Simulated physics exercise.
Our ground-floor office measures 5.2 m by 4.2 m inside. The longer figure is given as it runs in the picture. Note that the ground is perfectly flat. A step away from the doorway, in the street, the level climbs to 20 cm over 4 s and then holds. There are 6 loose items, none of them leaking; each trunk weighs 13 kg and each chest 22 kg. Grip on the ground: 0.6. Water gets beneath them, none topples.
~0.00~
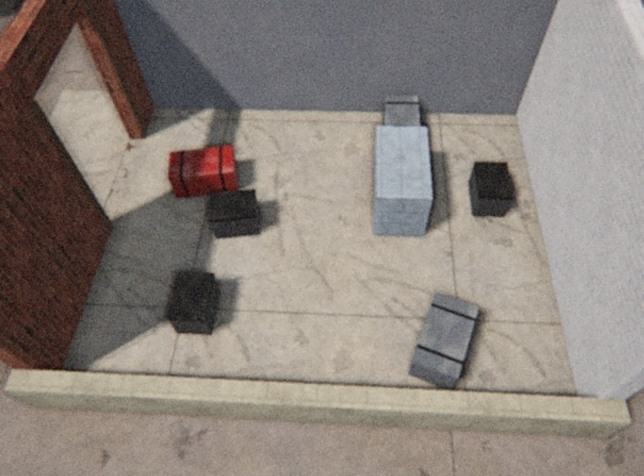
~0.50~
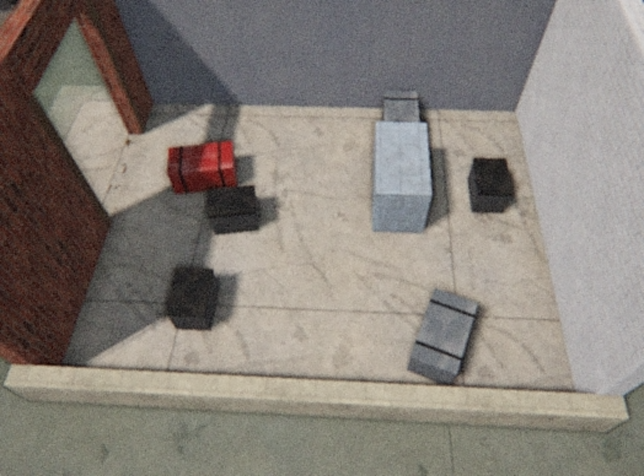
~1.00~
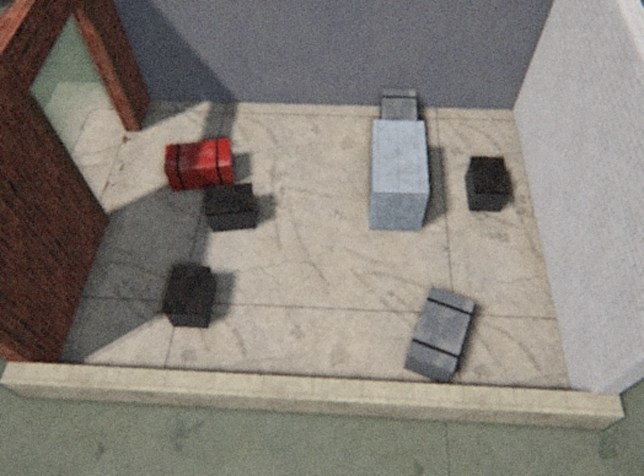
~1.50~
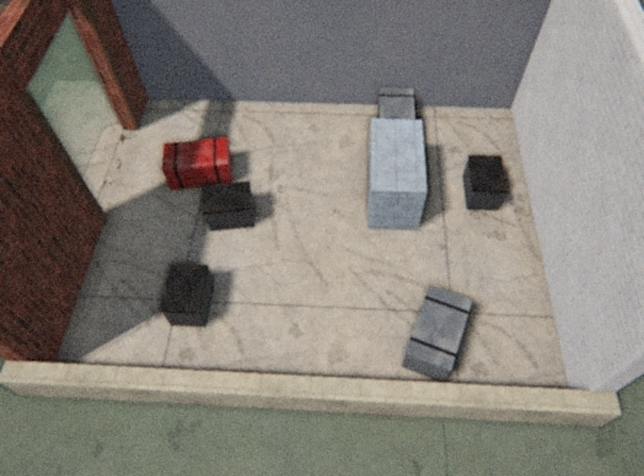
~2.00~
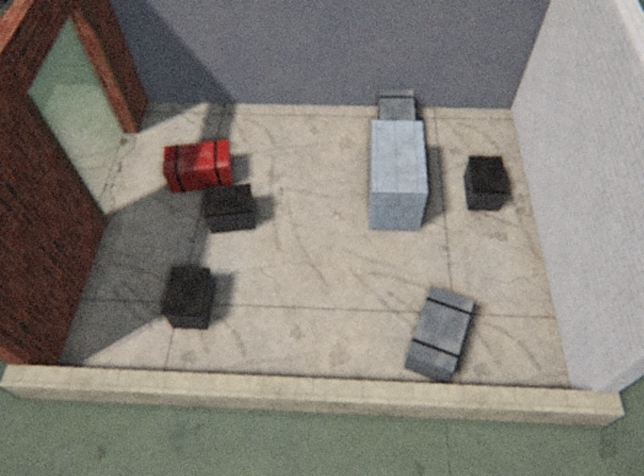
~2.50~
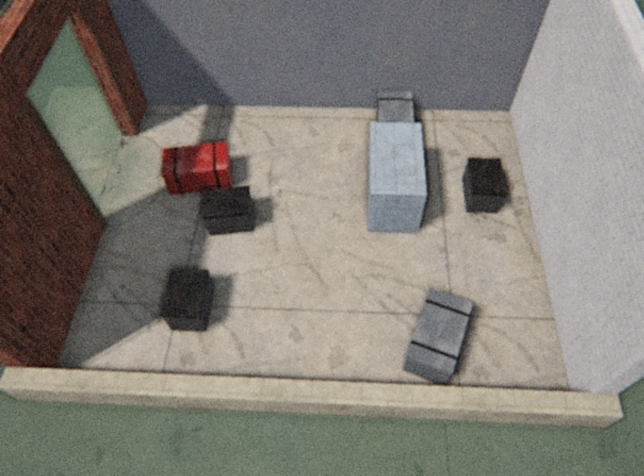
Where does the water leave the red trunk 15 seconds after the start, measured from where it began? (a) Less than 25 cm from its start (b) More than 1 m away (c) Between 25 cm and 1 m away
Answer: B.
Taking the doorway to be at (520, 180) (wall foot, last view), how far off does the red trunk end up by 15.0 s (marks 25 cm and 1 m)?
That would leave the red trunk a long way off.
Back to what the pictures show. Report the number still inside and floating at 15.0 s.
By my count, 5.
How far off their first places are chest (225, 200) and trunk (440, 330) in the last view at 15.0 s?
In turn: 100 cm, 100 cm.
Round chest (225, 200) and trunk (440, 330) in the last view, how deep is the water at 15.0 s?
Depth approx. 11 cm / 13 cm.
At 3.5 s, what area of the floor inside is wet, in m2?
I'd put it close to 2.0 m2.
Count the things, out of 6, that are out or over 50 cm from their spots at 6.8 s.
By my reckoning, 2.
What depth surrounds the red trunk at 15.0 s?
13 cm or so.
After 3.5 s the red trunk is near (203, 158), 0.1 m from its start, aground; 0 afloat.
After 6.8 s the red trunk is near (339, 129), 1.8 m from its start, afloat; 1 afloat.
After 11.0 s the red trunk is near (459, 107), 3.4 m from its start, afloat; 3 afloat.
After 15.0 s the red trunk is near (458, 127), 3.3 m from its start, afloat; 5 afloat.
